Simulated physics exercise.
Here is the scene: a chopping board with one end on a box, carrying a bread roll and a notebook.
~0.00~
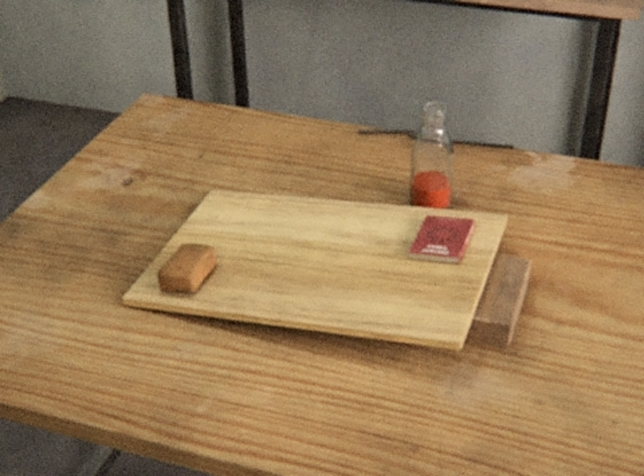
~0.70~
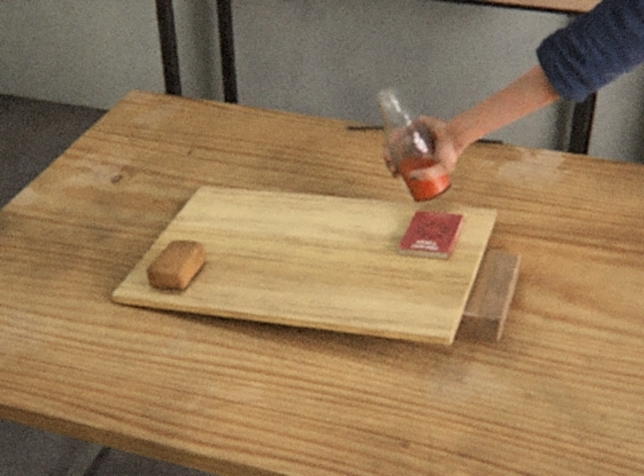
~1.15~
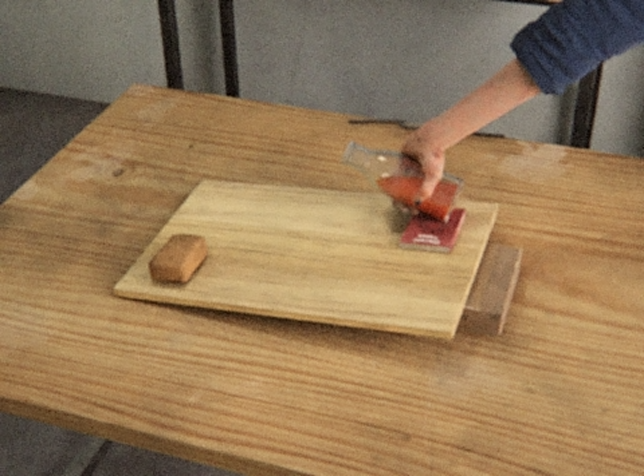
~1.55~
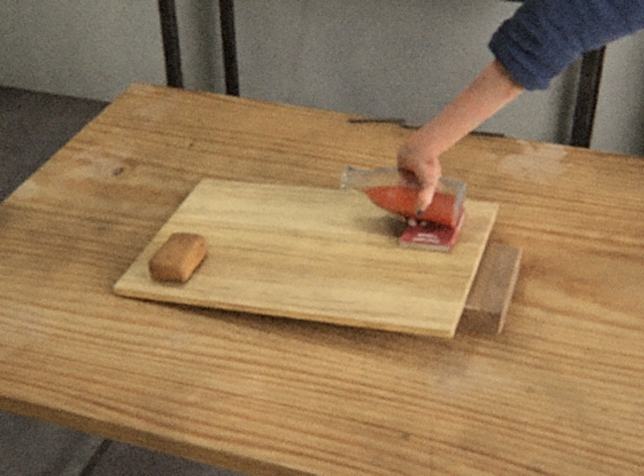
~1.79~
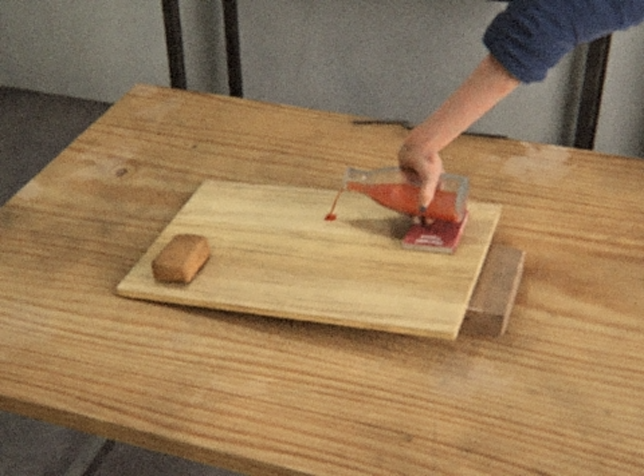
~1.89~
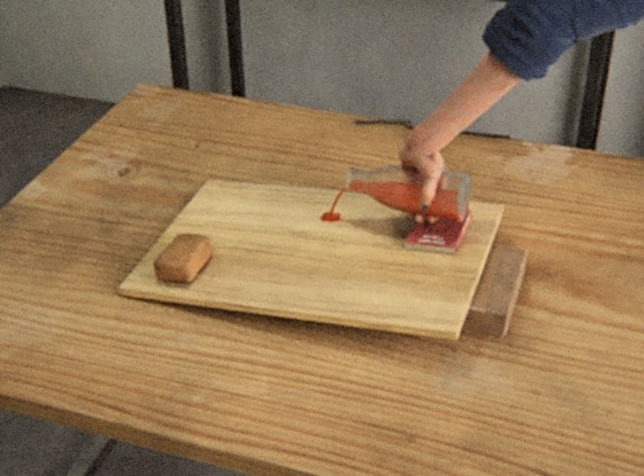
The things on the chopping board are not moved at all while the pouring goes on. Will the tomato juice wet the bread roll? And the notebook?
Bread roll: Dry, notebook: Dry.
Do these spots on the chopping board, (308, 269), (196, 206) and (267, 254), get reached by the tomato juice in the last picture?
In the order listed they come out never touched, caught by it, never touched.
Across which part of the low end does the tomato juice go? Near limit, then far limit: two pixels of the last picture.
I'd say it stretches from roughly (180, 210) up to (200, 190).
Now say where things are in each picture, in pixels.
In the first picture, the chopping board slopes down to the left; milk bottle (433, 155) about a quarter full; bread roll (188, 267); notebook (442, 239).
In the second picture, milk bottle (409, 141) tipped 25° with all of its load; bread roll (177, 264).
In the third picture, milk bottle (399, 176) tipped 70° with all of its load; notebook (433, 228).
In the fourth picture, the chopping board slopes down to the left; milk bottle (400, 191) tipped 85° with all of its load; bread roll (178, 256).
In the fifth picture, the first of it lands; milk bottle (402, 190) tipped 90° with all of its load; notebook (436, 229).
In the sixth picture, the first of it lands; milk bottle (404, 189) tipped 90° with nearly all of its load; bread roll (184, 257); notebook (438, 229).
After 2.6 s, it runs down to the left; the bread roll is dry; the notebook is dry.
After 4.6 s, it runs down to the left and off the end; the bread roll is dry; the notebook is dry.
After 8.6 s, it runs down to the left and off the end; the bread roll is dry; the notebook is dry.
